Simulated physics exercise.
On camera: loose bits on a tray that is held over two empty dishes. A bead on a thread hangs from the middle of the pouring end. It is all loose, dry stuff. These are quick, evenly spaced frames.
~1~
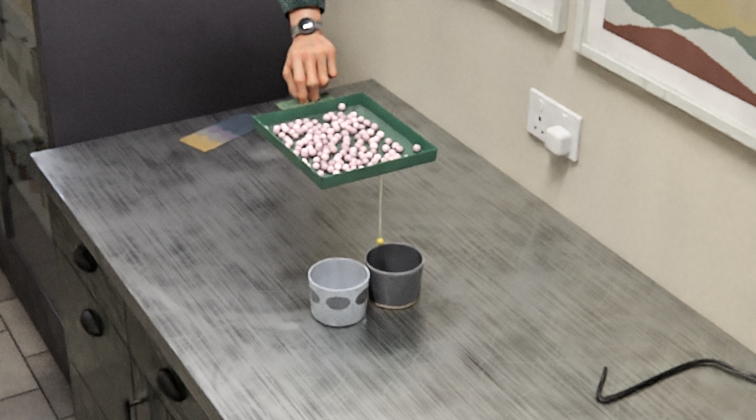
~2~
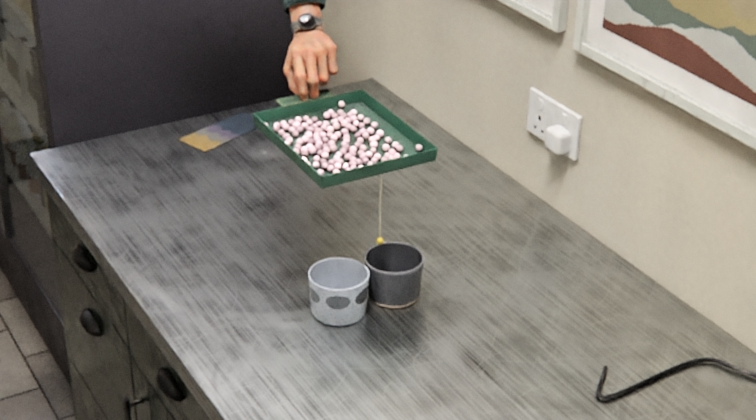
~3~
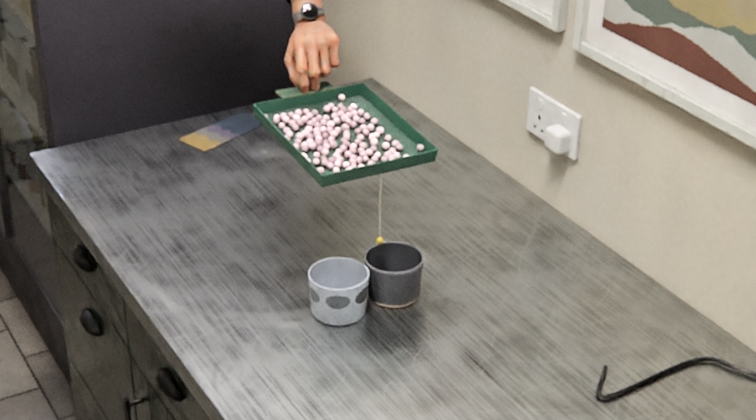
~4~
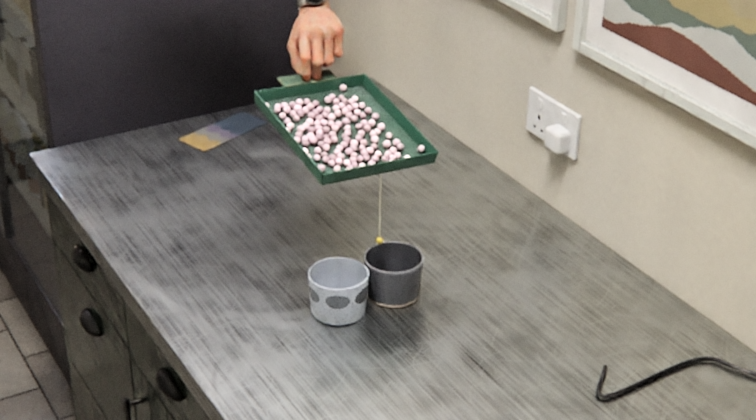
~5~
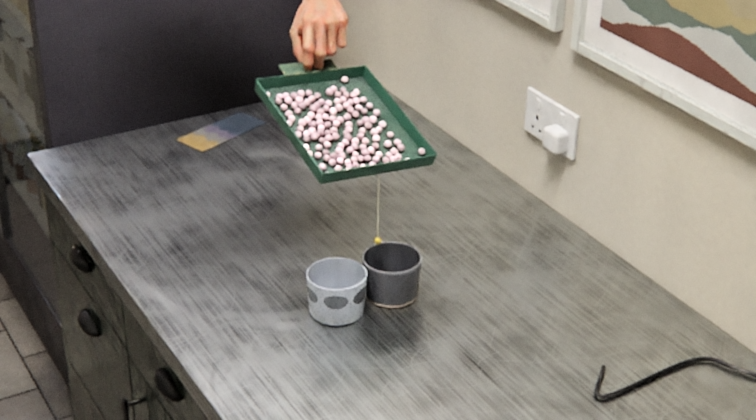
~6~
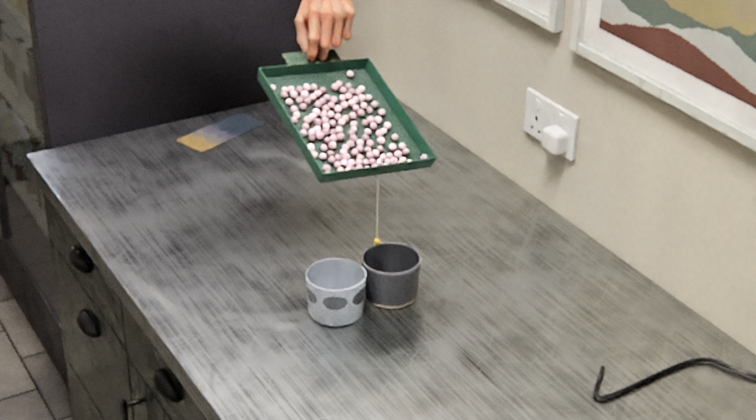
On a dark grey counter, a hand raises the far end of a green tray of small pink and white beads above two empty cups, tilting it increasingly toward the viewer as the beads begin shifting and a thread hangs below.
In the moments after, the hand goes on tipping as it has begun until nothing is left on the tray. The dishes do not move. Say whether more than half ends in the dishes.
Caught overall: Under half.
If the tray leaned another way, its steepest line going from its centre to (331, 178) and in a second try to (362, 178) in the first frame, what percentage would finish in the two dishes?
First some 70, then 60 per cent.
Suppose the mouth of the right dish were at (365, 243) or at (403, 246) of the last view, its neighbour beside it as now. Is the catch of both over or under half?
One: The smaller part. Two: Under half.
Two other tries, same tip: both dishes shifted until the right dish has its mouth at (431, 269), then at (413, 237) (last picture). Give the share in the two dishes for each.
Near 20 % and 30 %.
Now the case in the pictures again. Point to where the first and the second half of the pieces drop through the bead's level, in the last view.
First near (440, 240), later near (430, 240).
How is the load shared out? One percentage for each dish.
For the left dish some 0 %, for the right dish some 10 %.
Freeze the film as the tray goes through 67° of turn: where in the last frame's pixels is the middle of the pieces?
Around (393, 146).
Shortly afterwards, tray tipped steeply; all but a few on the tray; only a few in the air.
Next, tray tipped past a quarter turn; near a quarter on the tray; a little in the right dish; near a third outside both; near a third in the air.
Some moments later, tray tipped past a quarter turn; only a few in the left dish; a little in the right dish; the bulk outside both.
In the end, tray tipped past a quarter turn; only a few in the left dish; a little in the right dish; the bulk outside both.
